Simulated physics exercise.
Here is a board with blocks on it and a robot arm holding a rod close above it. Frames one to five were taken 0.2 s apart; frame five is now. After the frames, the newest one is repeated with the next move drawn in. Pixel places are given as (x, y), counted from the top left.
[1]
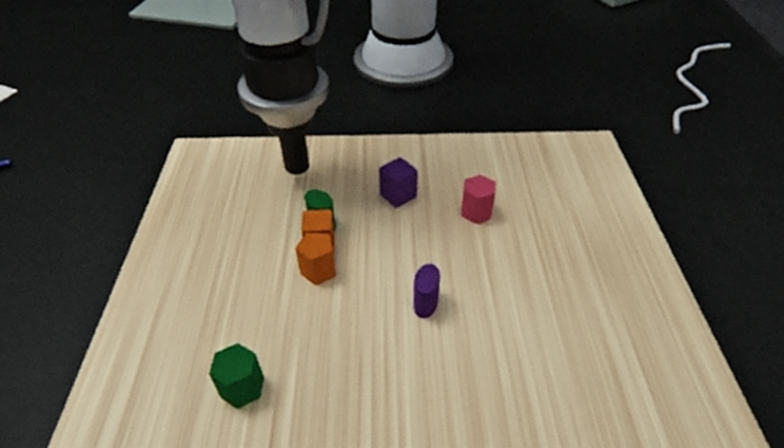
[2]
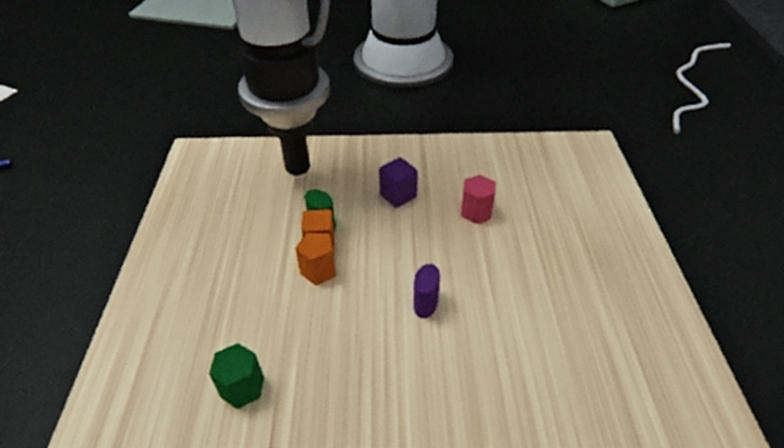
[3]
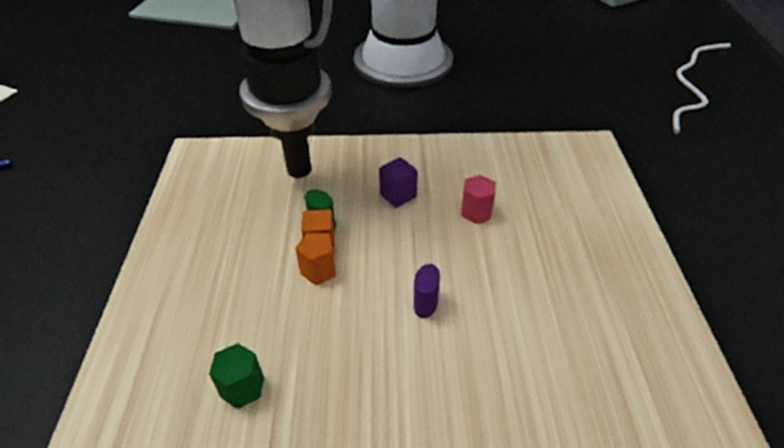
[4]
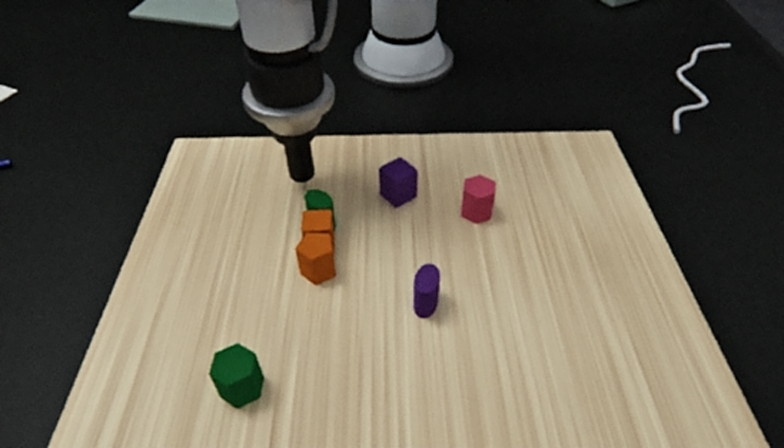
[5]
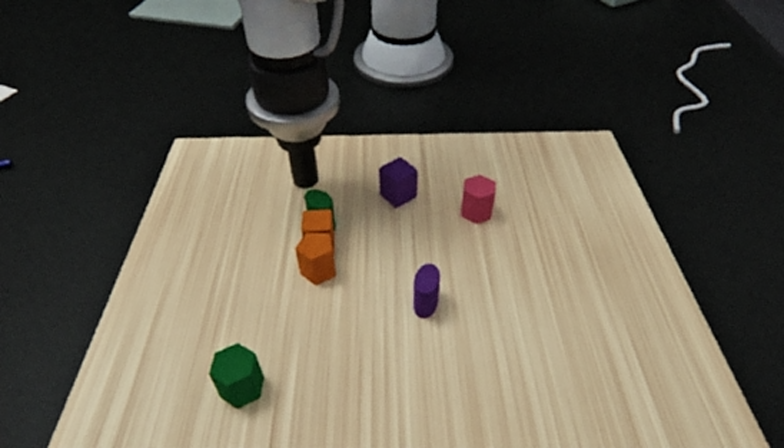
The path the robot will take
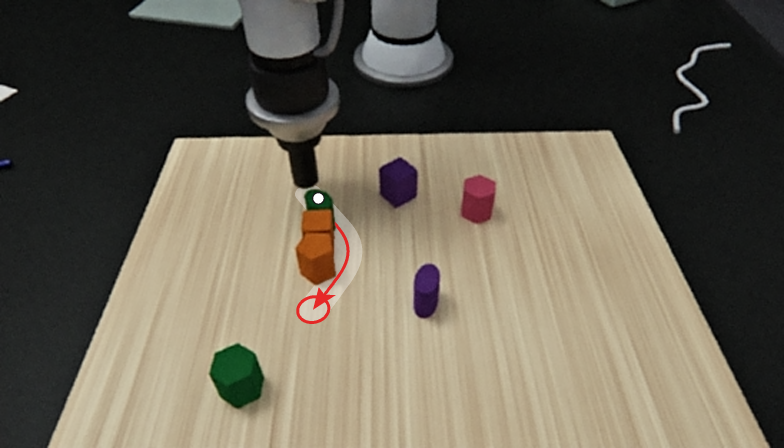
On a pale wooden board scattered with colored blocks, a robot arm's dark rod barely moved at first, then crept slightly down and right toward the green block behind two orange ones, while every block stayed still.
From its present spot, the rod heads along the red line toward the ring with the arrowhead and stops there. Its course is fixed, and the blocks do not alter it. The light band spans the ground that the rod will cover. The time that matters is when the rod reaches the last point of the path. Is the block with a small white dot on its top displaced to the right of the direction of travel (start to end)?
No.
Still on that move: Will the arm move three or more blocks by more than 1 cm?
Yes, I think so.
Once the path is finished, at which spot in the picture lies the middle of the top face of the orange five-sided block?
At (247, 319).
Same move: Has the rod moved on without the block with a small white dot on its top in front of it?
That would be a yes.
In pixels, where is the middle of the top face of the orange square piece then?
Its top middle: (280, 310).
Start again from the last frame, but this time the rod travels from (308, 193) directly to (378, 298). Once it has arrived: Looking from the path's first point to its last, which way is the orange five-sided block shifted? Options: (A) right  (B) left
It's A.
Drawn move, from (308, 193) over (335, 224) and (345, 265) to (313, 309); the dot is on the green oval block.
What follows on the original path. One third of the way, rod (334, 213); orange five-sided block (312, 256), turned 25° clockwise; orange square piece (327, 234), turned 35° clockwise; green oval block (341, 216), turned 25° anticlockwise.
Two thirds of the way, rod (344, 254); orange five-sided block (295, 278), turned 50° clockwise; orange square piece (323, 262), turned 60° clockwise; green oval block (368, 246), turned 110° anticlockwise.
At the end, rod (311, 298); orange five-sided block (247, 319), turned 65° clockwise; orange square piece (282, 309), turned 70° clockwise; green oval block (367, 248), turned 120° anticlockwise; purple square piece still.
